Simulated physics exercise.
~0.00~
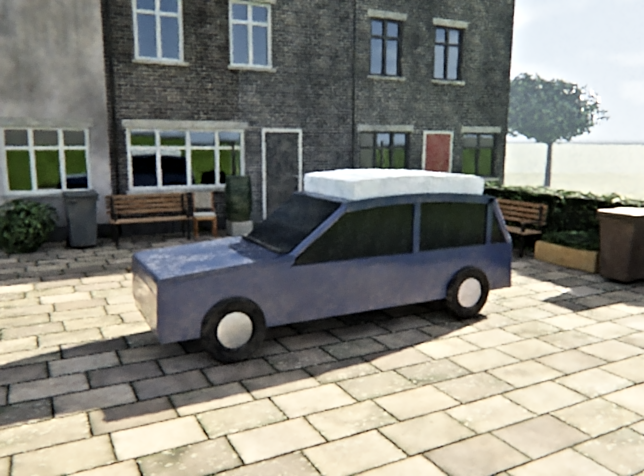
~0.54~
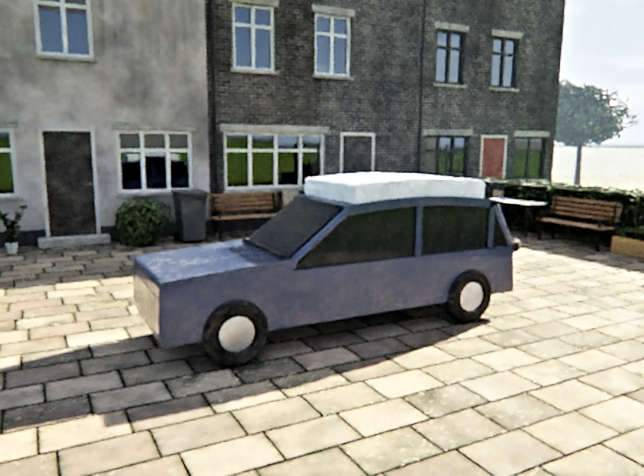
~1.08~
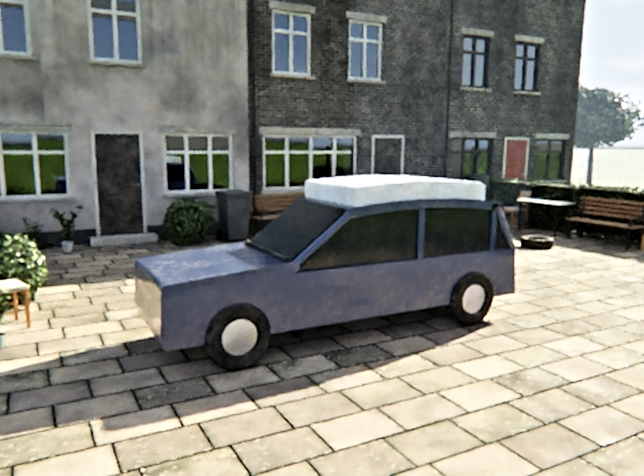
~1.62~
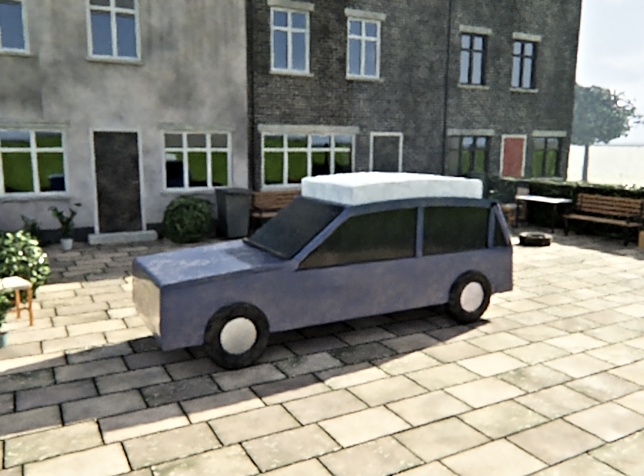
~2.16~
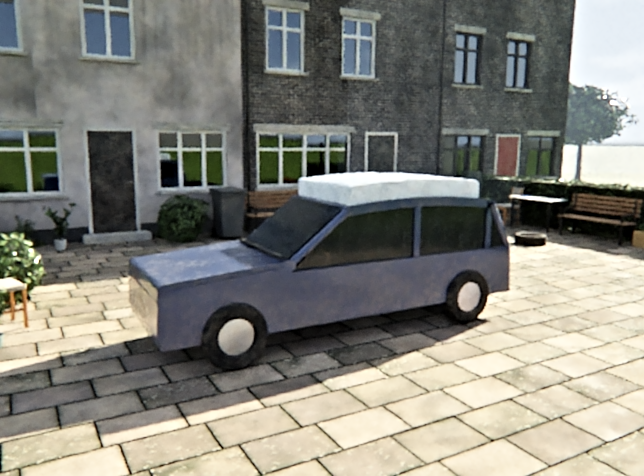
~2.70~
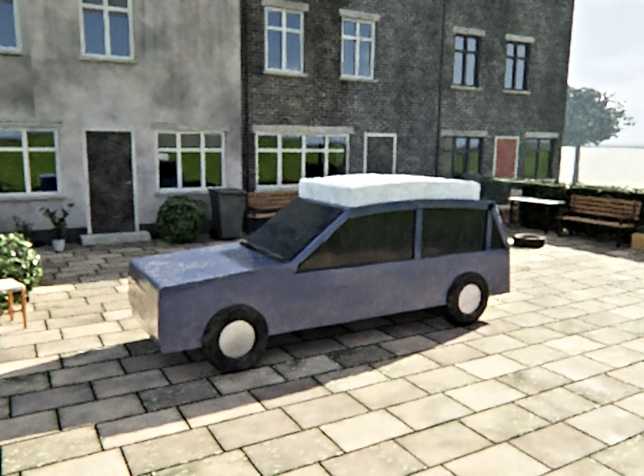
A blue-grey car with a thick slab of snow on its roof rolled forward to the left across a paved square, past a row of houses and benches, then slowed and stopped, with all the snow still sitting on the roof.
